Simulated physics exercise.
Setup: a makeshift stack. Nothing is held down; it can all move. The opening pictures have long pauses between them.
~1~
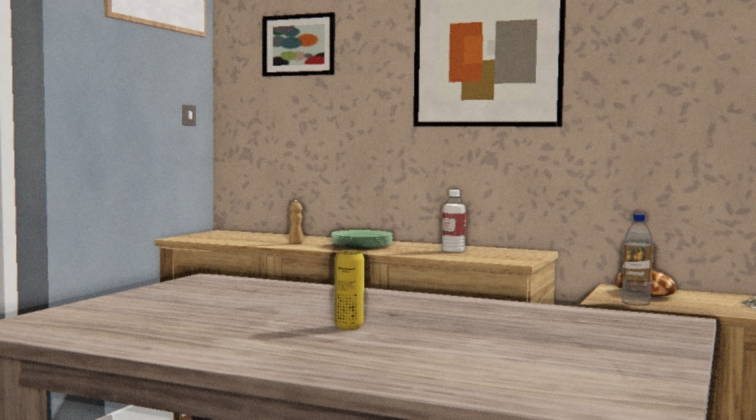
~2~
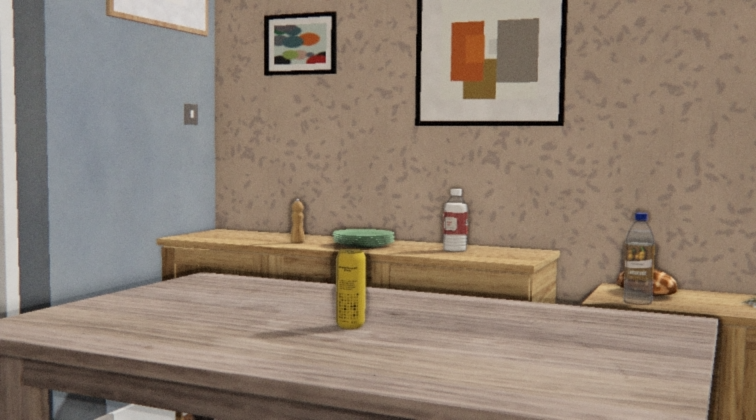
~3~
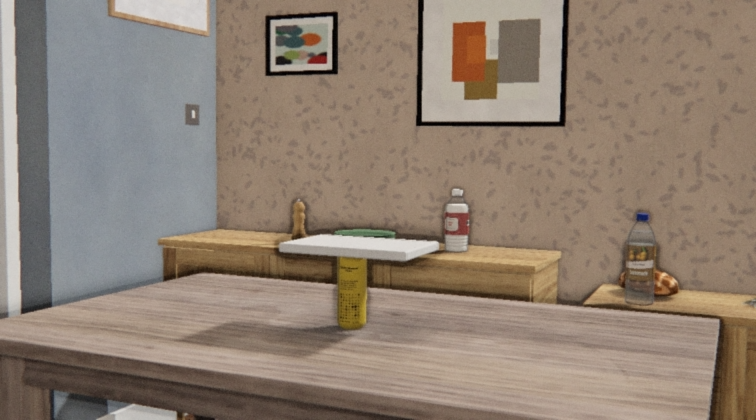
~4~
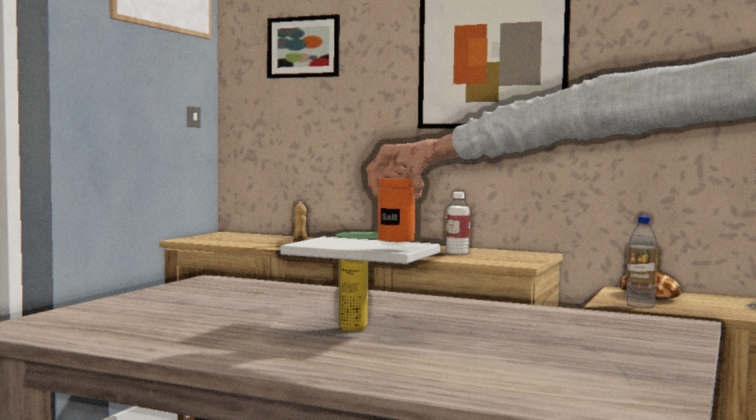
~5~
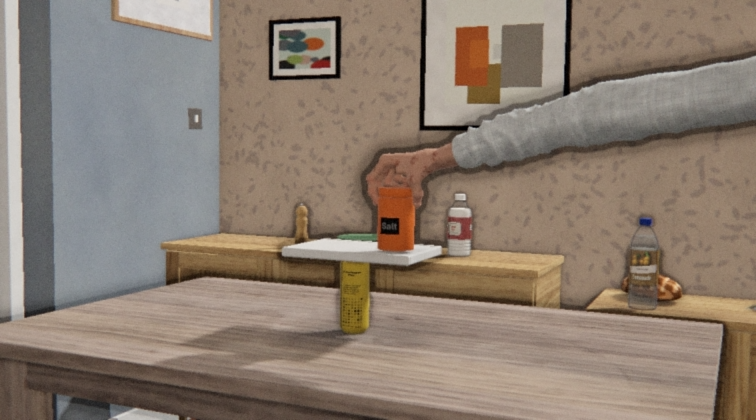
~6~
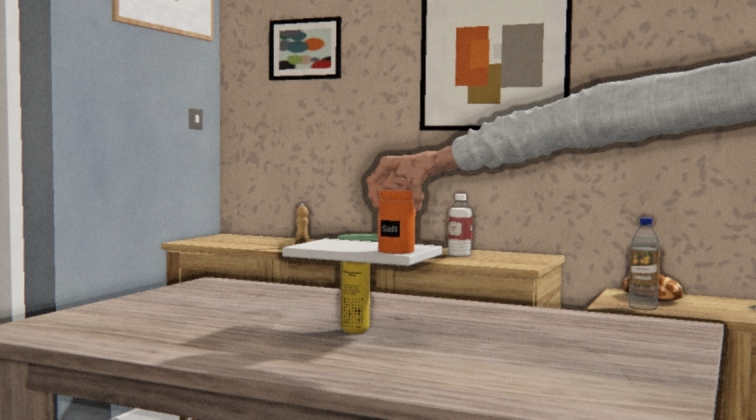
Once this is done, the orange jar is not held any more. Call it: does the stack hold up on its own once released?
Does not hold.
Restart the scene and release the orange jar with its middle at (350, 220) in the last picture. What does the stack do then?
After that, it remains intact.
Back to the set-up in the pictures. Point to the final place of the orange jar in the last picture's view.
Near (433, 332).
Then, 0.30 s after the last picture, orange jar now fallen; white lid tipped 62° from how it was.
Then, 0.40 s after the last picture, white lid now fallen.
Then, 1.00 s after the last picture, yellow can tipped 29° from how it was.
Then, 1.10 s after the last picture, yellow can tipped 74° from how it was.
At rest, fallen, yellow can, white lid and orange jar. Seen from the same camera at the end, orange jar near (433, 332). The stack gives way.
